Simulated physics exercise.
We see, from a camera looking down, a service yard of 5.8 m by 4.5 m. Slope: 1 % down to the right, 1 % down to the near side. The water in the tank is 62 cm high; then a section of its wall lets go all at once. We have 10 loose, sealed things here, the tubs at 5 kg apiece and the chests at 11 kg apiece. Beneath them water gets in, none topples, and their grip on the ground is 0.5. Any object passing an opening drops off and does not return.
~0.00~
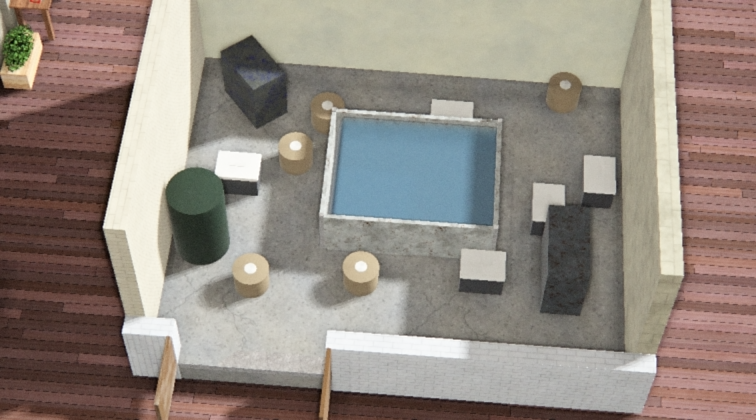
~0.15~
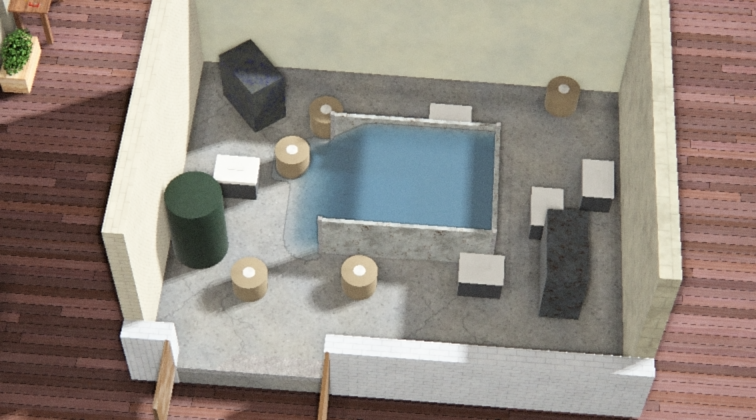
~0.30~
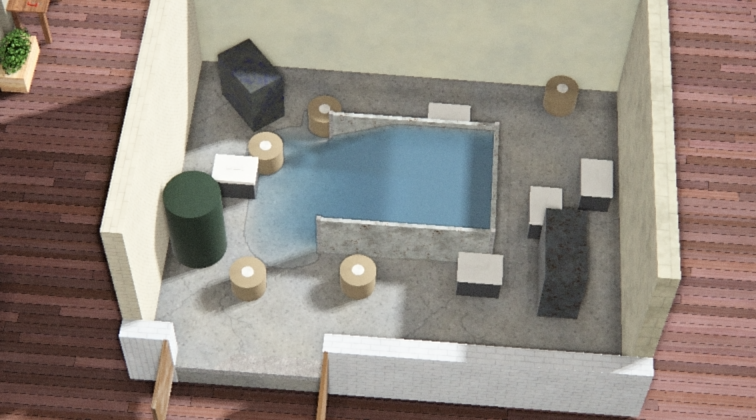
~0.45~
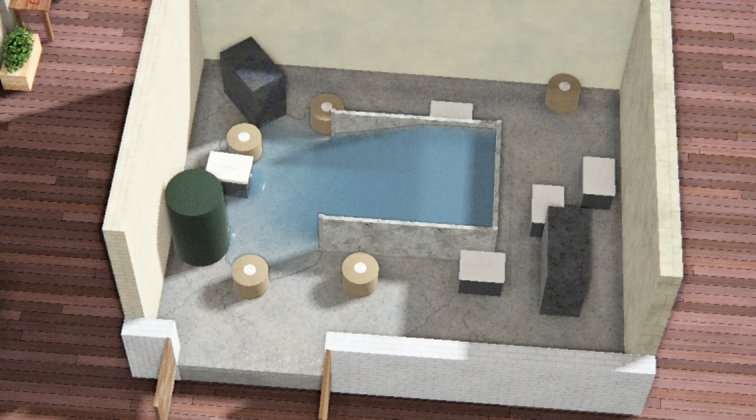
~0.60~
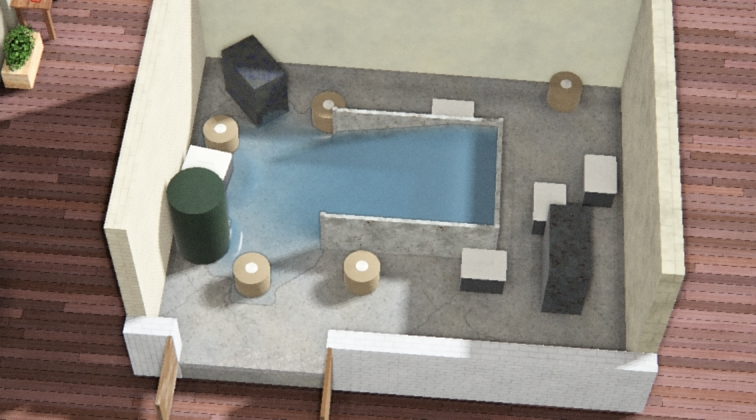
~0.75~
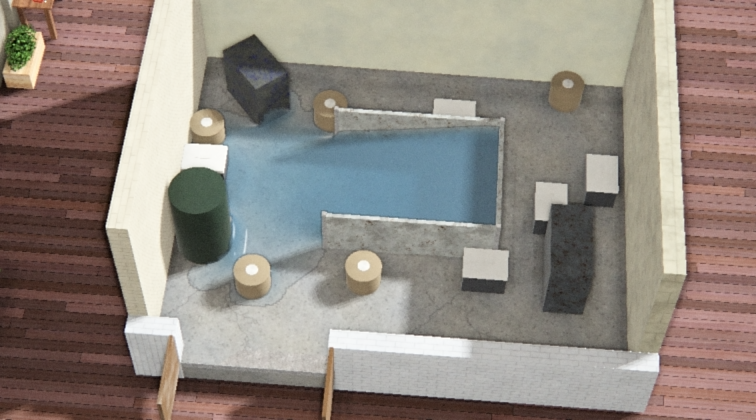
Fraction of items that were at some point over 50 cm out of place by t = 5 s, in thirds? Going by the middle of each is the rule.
One to two thirds.
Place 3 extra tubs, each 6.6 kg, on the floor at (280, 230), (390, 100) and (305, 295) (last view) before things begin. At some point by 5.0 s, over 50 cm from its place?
Taking them one by one: It goes beyond, then it goes beyond, then it goes beyond.
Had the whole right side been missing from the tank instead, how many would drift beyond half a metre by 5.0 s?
In that case the number is 8.
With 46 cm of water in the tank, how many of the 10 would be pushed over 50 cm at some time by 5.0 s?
In that case 6 of them.
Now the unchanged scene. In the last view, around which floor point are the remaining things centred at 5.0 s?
It sits at about (461, 182).
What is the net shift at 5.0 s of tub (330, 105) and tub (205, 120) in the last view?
Going in order, that's 200 cm for one and 120 cm for the other.
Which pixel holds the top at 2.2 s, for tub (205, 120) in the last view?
Position: About (212, 72).
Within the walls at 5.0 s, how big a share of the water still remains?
I'd say some 78 percent hasn't gone yet.
After 1.1 s 1 of 10 are over 50 cm from their spots; 2 afloat.
After 2.2 s 3 of 10 are over 50 cm from their spots; 2 afloat.
After 3.5 s 4 of 10 are over 50 cm from their spots; 3 afloat.
After 5.0 s 6 of 10 are over 50 cm from their spots, and 6 have been at some point; 5 afloat.
